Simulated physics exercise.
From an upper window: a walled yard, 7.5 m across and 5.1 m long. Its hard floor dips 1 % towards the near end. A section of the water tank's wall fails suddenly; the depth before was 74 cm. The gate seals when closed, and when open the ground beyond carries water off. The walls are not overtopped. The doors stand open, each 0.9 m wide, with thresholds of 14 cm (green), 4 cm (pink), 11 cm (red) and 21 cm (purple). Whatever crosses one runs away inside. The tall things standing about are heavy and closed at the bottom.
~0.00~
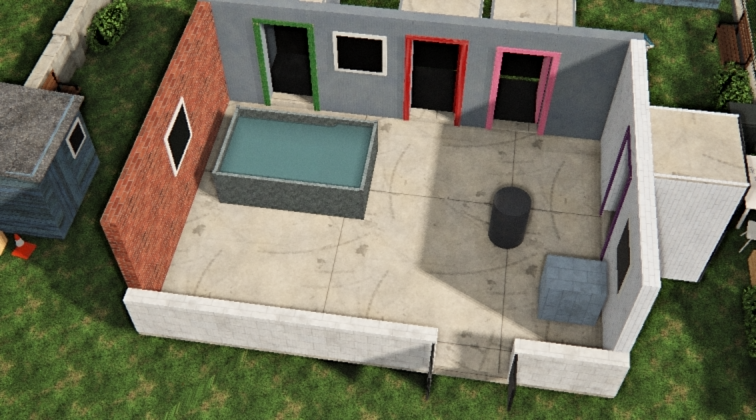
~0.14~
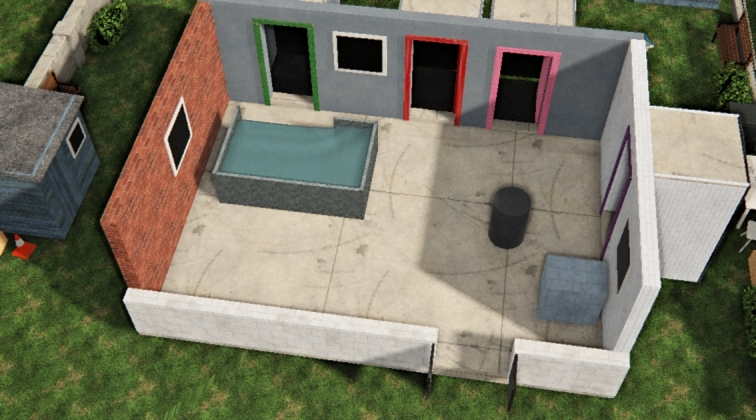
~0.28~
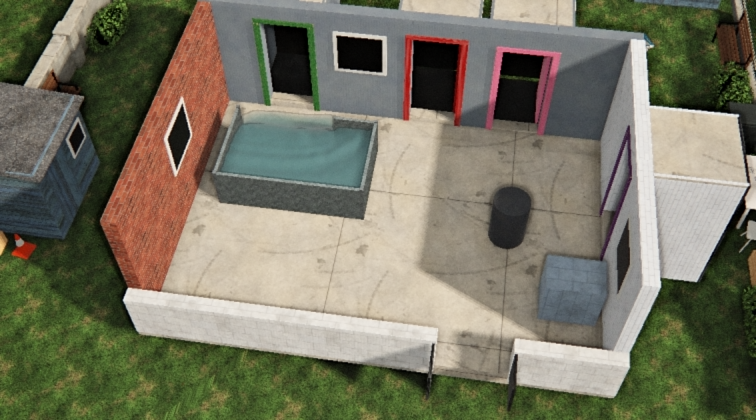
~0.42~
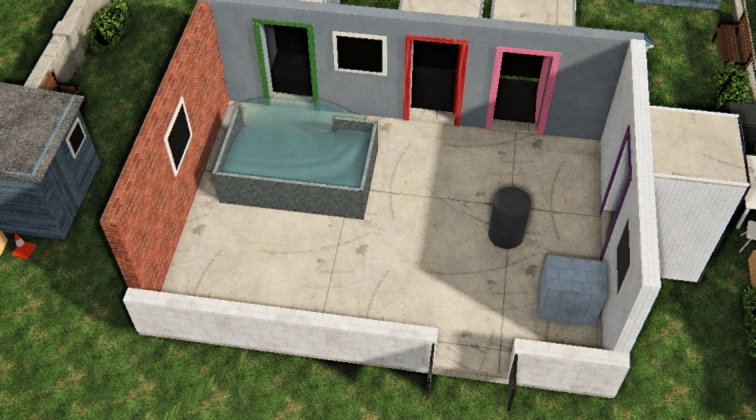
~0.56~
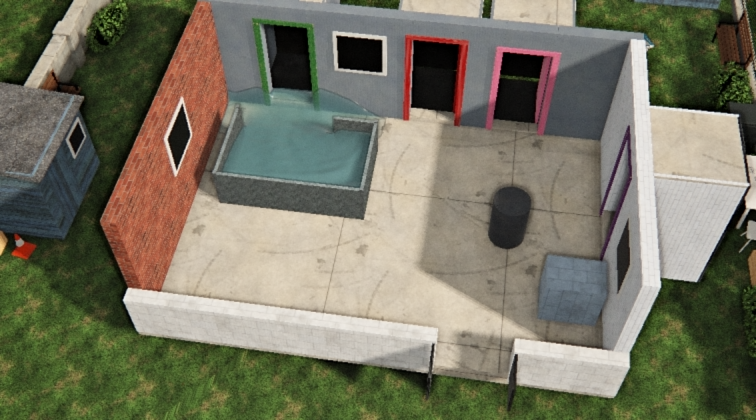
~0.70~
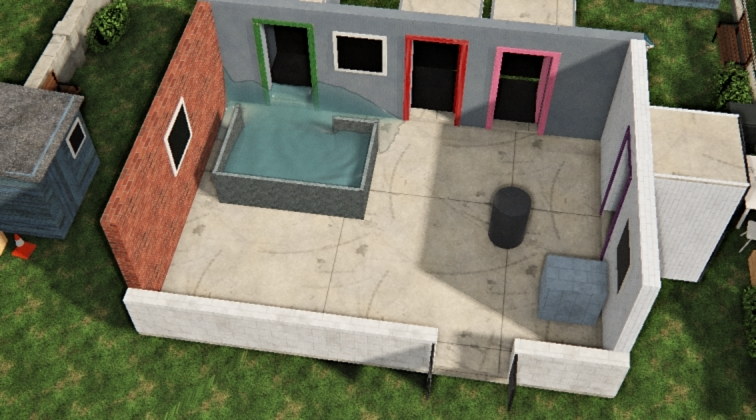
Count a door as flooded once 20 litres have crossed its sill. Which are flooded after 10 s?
Door by door: At the green door it exceeds the limit; at the pink door it keeps below the limit; at the red door it stays under the limit; at the purple door it keeps below the limit.
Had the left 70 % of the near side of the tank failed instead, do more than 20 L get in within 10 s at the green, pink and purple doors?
Then: Green below, pink past it, purple not over.
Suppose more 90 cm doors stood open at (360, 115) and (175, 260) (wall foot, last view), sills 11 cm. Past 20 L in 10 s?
In that order: Past it, under.
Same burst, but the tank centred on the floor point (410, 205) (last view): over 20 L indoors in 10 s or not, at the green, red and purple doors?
Against that limit: Green not over, red over, purple under.
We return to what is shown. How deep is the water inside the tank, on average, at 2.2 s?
Some 28 cm.
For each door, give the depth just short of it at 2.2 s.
Depths in cm: Green 38, pink 3, red 5, purple 0.
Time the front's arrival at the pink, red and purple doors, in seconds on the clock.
Arrival: Pink 1.6 s, red 0.9 s, purple 2.8 s.
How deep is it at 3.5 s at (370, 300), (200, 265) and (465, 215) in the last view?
About 0, 4 and 2 cm.
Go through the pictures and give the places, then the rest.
The water tank at (298, 150) is whole and still, 74 cm deep, in the first frame.
Water pours out on the water tank's far side and has run 1.0 m, to a hidden place; typically 6 cm deep outside, 74 cm at the water tank's back, in the second frame.
Water pours out on the water tank's far side and has run 1.2 m, to a hidden place; typically 12 cm deep outside, 73 cm at the water tank's back, in the third frame.
Water pours out on the water tank's far side and has run 1.6 m, to (238, 103); typically 16 cm deep outside, 66 cm at the water tank's back, in the fourth frame.
The front is at (381, 118), 1.9 m from the gap on the water tank's far side; 2.8 m2 of floor is under water; 64 cm left at the back of the water tank, in the fifth frame.
The front is at (401, 121), 2.3 m from the gap on the water tank's far side; 3.0 m2 of floor is under water; 60 cm left at the back of the water tank, in the sixth frame.
After 1.4 s water covers 20 % of the floor and is deepest (60 cm) near (230, 102); green door 51 cm at the sill, 336 L in, pink door not reached, red door 6 cm at the sill, 0 L in, purple door not reached.
After 2.2 s water covers 35 % of the floor and is deepest (42 cm) near (228, 108); green door 38 cm at the sill, 532 L in, pink door 3 cm at the sill, 0 L in, red door 5 cm at the sill, 0 L in, purple door not reached.
After 3.5 s water covers 55 % of the floor and is deepest (30 cm) near (157, 305); green door 24 cm at the sill, 653 L in, pink door 3 cm at the sill, 0 L in, red door 6 cm at the sill, 0 L in, purple door 14 cm at the sill, 0 L in.
After 6.0 s water covers 85 % of the floor and is deepest (18 cm) near (585, 287); green door 16 cm at the sill, 679 L in, pink door 3 cm at the sill, 0 L in, red door 6 cm at the sill, 0 L in, purple door 10 cm at the sill, 0 L in.
After 10.0 s water covers 95 % of the floor and is deepest (11 cm) near (364, 342); green door 8 cm at the sill, 682 L in, pink door 3 cm at the sill, 1 L in, red door 4 cm at the sill, 0 L in, purple door 9 cm at the sill, 0 L in.
